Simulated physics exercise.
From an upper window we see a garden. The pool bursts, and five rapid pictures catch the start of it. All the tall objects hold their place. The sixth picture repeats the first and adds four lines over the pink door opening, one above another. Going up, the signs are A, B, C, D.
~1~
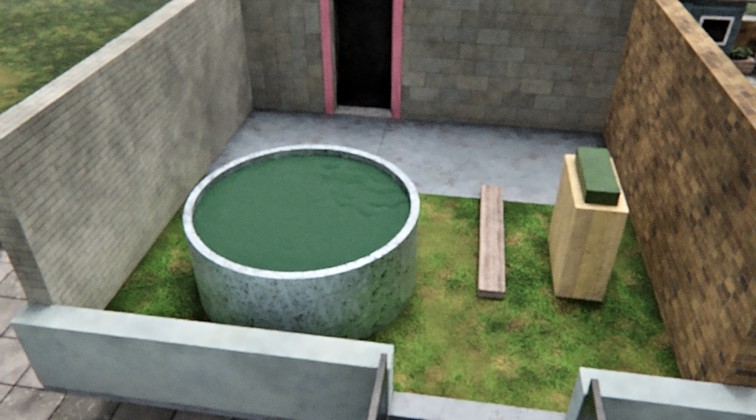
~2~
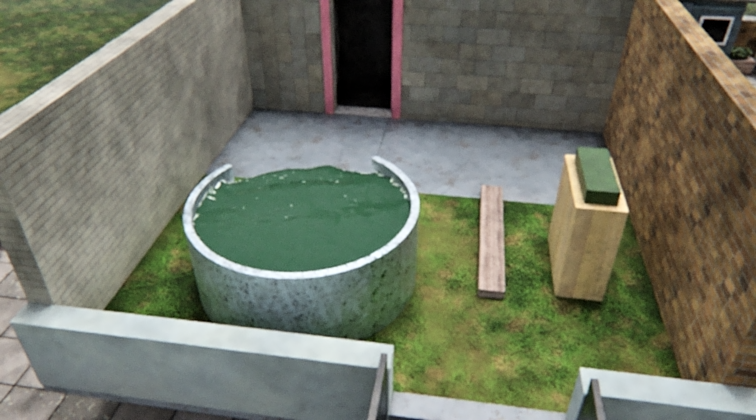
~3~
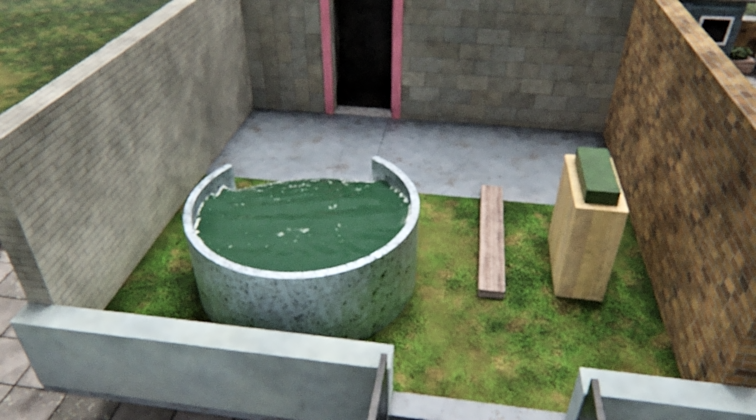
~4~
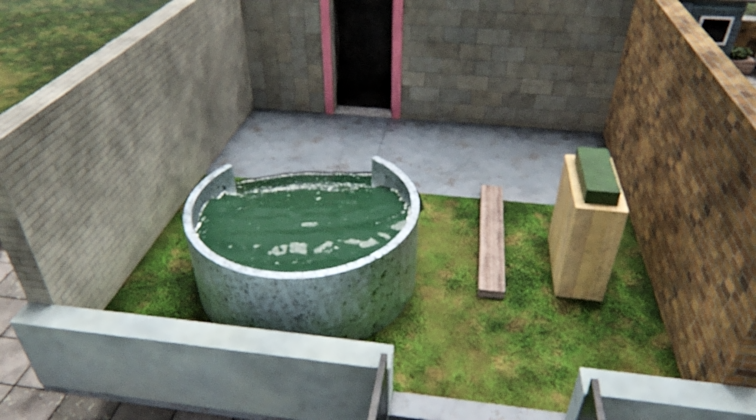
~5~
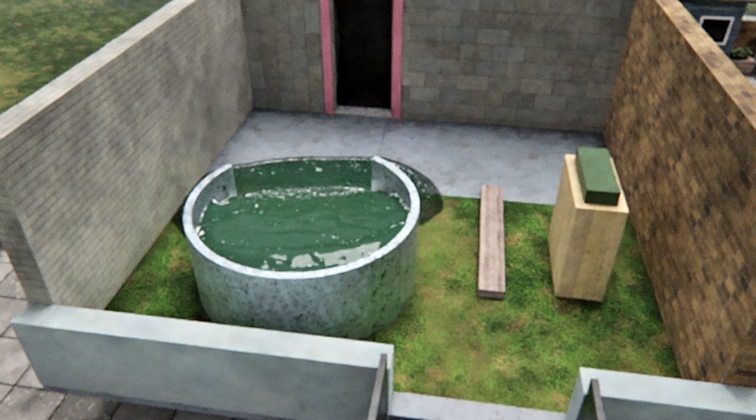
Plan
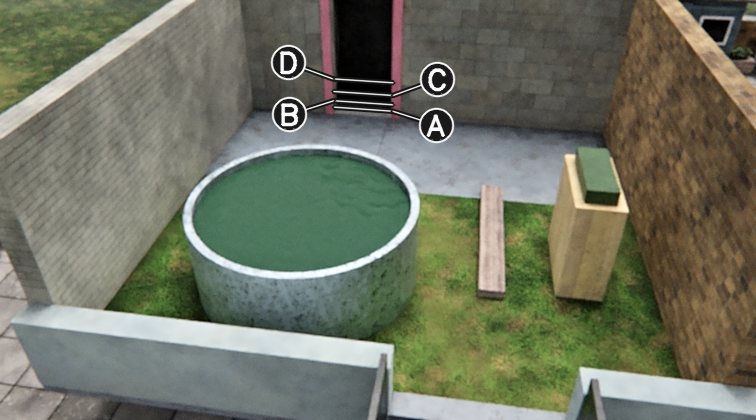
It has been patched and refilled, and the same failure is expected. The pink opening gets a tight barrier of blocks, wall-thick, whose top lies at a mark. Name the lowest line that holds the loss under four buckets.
C will do.
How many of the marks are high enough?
Two of the four.
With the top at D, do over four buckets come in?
No, not at all.
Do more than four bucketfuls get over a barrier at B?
Yes, it does.
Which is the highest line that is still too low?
Line B.
On the marked copy, A at (363, 109); B at (363, 102); C at (363, 93); D at (362, 80); from the bottom up A, B, C, D.
With A, dozens of bucketfuls pour in.
With B, about 12 bucketfuls get in.
With C, a splash gets over, under a bucket.
With D, nothing gets over.
